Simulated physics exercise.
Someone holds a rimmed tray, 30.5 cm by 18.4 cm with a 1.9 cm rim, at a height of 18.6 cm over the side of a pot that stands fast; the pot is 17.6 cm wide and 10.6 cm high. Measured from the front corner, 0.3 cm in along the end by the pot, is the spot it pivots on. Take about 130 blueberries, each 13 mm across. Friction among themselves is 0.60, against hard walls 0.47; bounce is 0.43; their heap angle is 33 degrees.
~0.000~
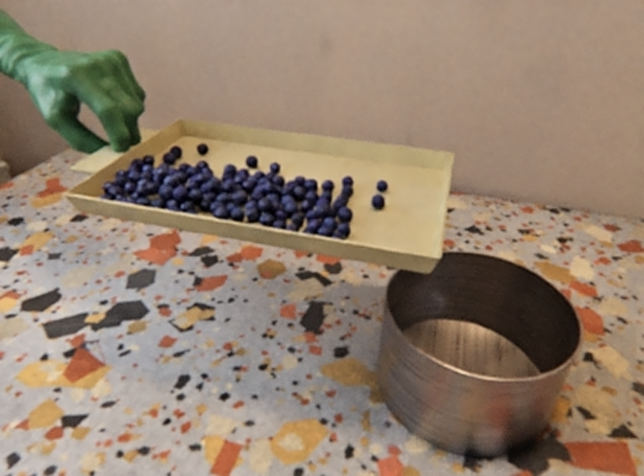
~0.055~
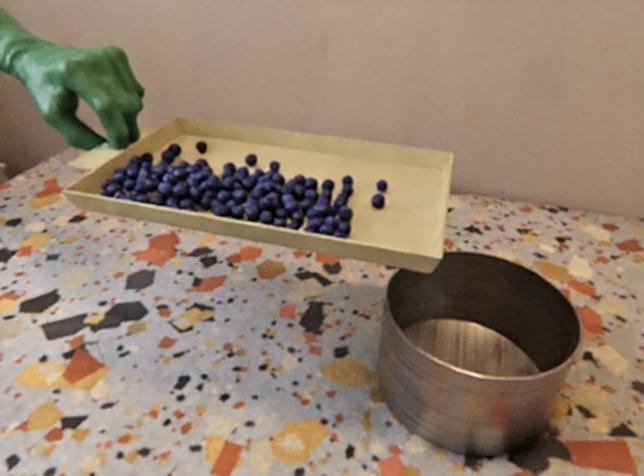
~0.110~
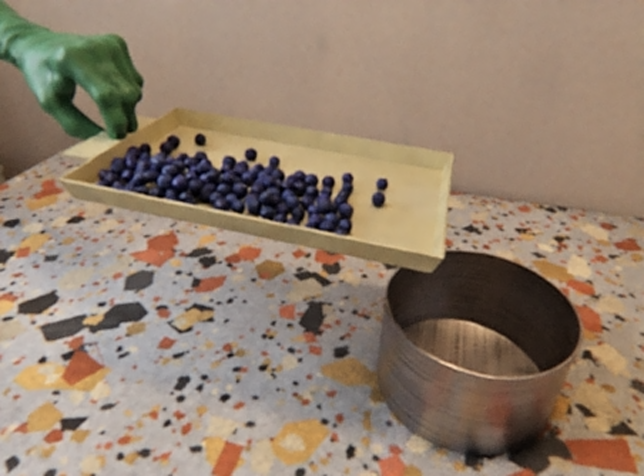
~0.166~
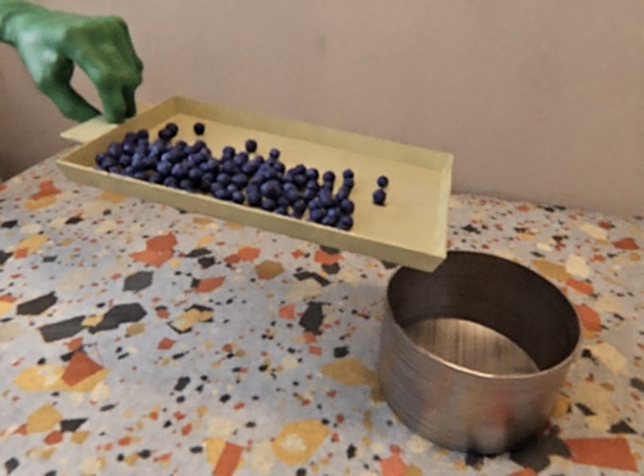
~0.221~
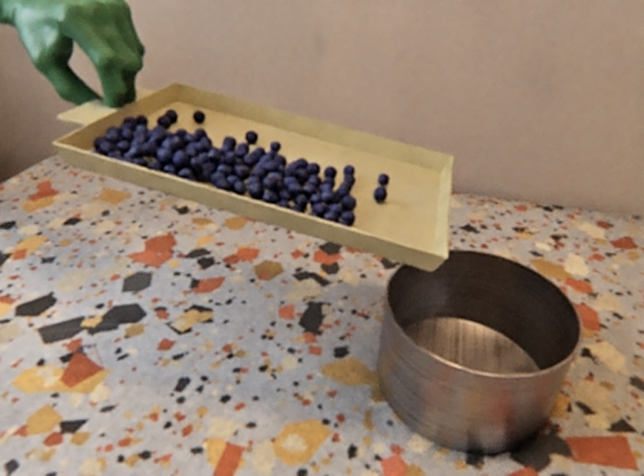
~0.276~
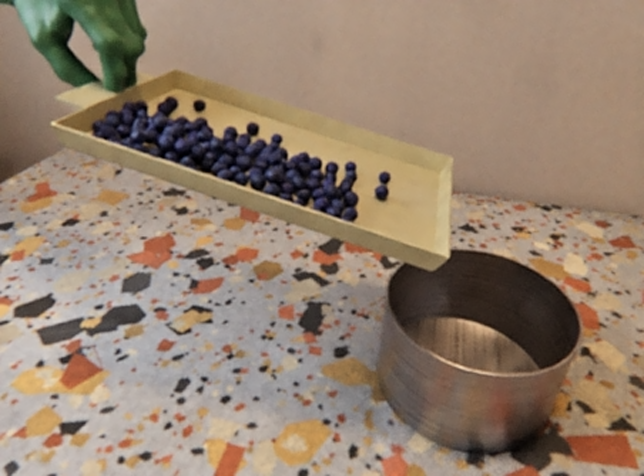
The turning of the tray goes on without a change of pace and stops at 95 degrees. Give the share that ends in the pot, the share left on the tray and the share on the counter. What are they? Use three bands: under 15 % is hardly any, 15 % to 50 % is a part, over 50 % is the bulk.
Shares - pot: The bulk; tray: Hardly any; counter: A part.
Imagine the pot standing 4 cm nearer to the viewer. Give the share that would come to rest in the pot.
In that case about 55 percent would end up there.
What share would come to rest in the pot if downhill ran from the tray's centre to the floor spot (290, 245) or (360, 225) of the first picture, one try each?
About 0 per cent on the first try and 45 per cent on the second.
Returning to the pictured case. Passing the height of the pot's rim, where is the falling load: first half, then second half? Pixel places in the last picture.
Near (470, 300) at first, near (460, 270) afterwards.
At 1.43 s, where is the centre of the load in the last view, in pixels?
At that moment the load's centre is around (430, 191).
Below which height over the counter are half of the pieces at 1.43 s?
Around 20 cm up.
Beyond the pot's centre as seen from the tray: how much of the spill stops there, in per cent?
Share: Close to 50 %.
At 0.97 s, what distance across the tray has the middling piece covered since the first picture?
By then it sits near 15 cm from where it began.
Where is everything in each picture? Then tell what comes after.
The first picture shows tray tilt 0 degrees, front corners at (74, 192) and (433, 252); middle of the pieces at (228, 188); pot at (480, 305).
The second picture shows tray tilt 1 degrees, front corners at (72, 189) and (434, 252); middle of the pieces at (228, 186).
The third picture shows tray tilt 3 degrees, front corners at (69, 177) and (436, 251); middle of the pieces at (228, 180).
The fourth picture shows tray tilt 6 degrees, front corners at (66, 160) and (438, 251), lowest corner right back; middle of the pieces at (228, 170).
The fifth picture shows tray tilt 9 degrees, front corners at (63, 142) and (440, 251), lowest corner right back; middle of the pieces at (229, 160).
The sixth picture shows tray tilt 12 degrees, front corners at (62, 123) and (442, 250), lowest corner right back; middle of the pieces at (231, 151); pot at (480, 302). The tray's pace is about 55 degrees a second.
After 0.97 s, tilt 51 degrees; the tray holds 95 %, the pot 0 %.
After 1.43 s, tilt 77 degrees; the tray holds 85 %, the pot 10 %.
After 1.96 s, tilt 95 degrees; the tray holds 15 %, the pot 65 %.
By 2.8 s all is still; pot 75 %, tray 0 %, counter 25 %.
